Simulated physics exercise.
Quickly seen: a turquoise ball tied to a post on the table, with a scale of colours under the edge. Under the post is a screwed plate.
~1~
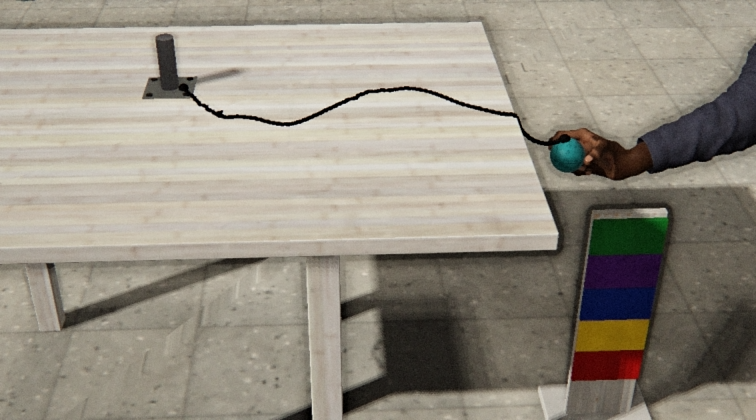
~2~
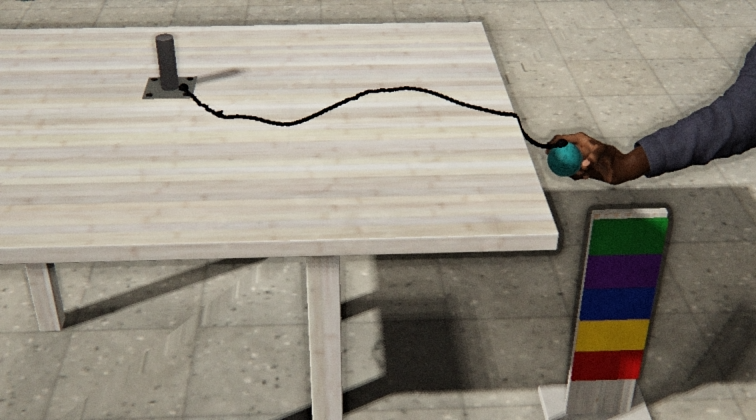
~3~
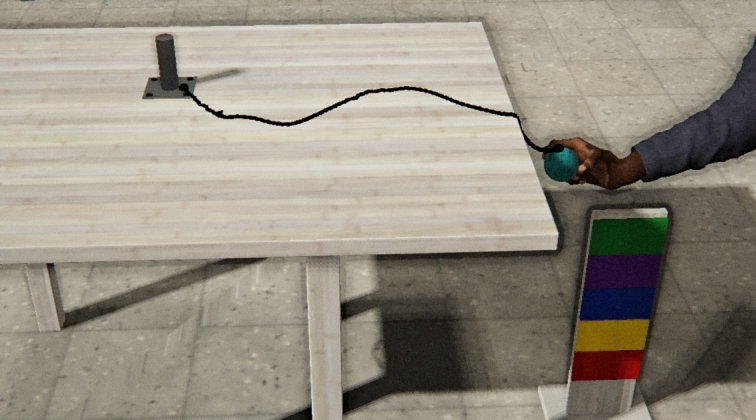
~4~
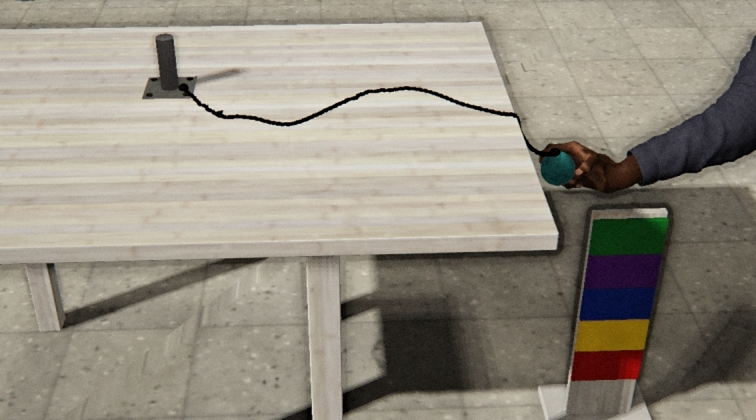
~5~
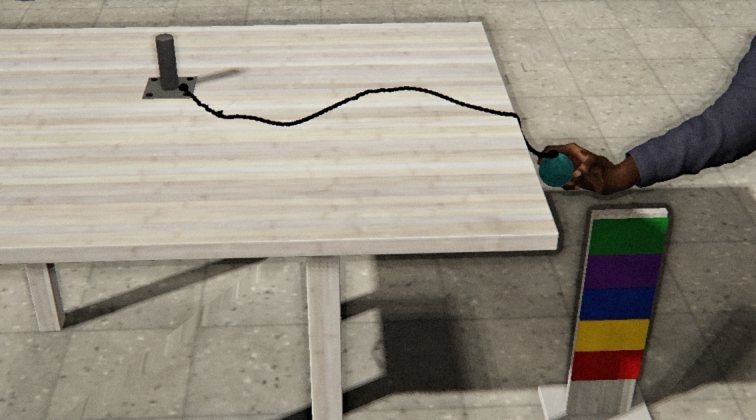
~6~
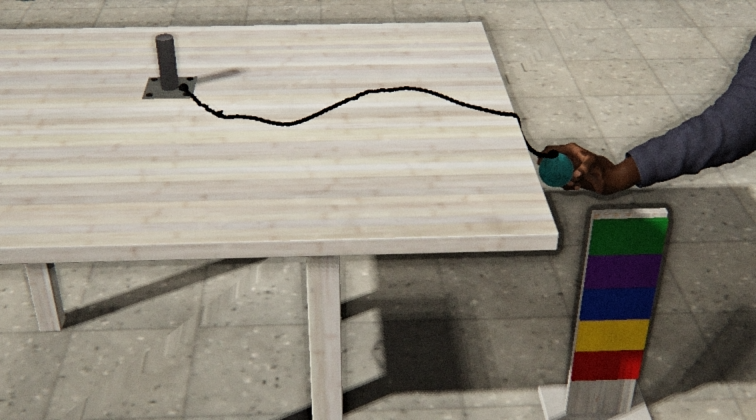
We see a hand holding a turquoise ball, tied by a slack dark cord to a post on a table, just off the right edge above a coloured scale; the hand moves the ball slightly down and left, then stays nearly still.
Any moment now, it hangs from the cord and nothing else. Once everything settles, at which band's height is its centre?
Its centre settles level with the purple band.
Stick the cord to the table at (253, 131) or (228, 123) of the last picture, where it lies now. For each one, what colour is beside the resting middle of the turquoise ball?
Taking the two tries in turn, you'd get green and then green.
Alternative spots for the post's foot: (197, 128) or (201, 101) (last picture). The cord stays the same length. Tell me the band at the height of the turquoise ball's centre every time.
Answer, in order: Blue, blue.
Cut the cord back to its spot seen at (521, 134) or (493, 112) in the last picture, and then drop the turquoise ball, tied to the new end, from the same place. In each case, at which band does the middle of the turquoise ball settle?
Per try - 1: Green; 2: No band.
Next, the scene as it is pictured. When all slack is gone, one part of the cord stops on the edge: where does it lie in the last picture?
You'd find it at roughly (433, 93).
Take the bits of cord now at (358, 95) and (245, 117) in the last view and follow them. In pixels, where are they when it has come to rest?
Around (434, 106); the other one around (295, 96).
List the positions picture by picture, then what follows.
In the first picture, turquoise ball (568, 155); green (629, 239); purple (623, 272); blue (618, 305); yellow (613, 337); red (608, 367).
In the second picture, turquoise ball (565, 160); cord through (201, 105) (264, 121) (335, 106) (408, 88) (486, 110).
In the third picture, turquoise ball (562, 165).
In the fourth picture, turquoise ball (558, 169); cord through (201, 105) (264, 121) (335, 106) (408, 88) (486, 110).
In the fifth picture, turquoise ball (556, 170).
In the sixth picture, turquoise ball (556, 170); cord through (201, 105) (264, 121) (335, 106) (408, 88) (486, 110).
Early on, ball near (534, 267); level with purple.
Midway, ball near (485, 265); level with purple.
Finally, ball near (505, 269); level with purple. Its middle rests at the purple band.
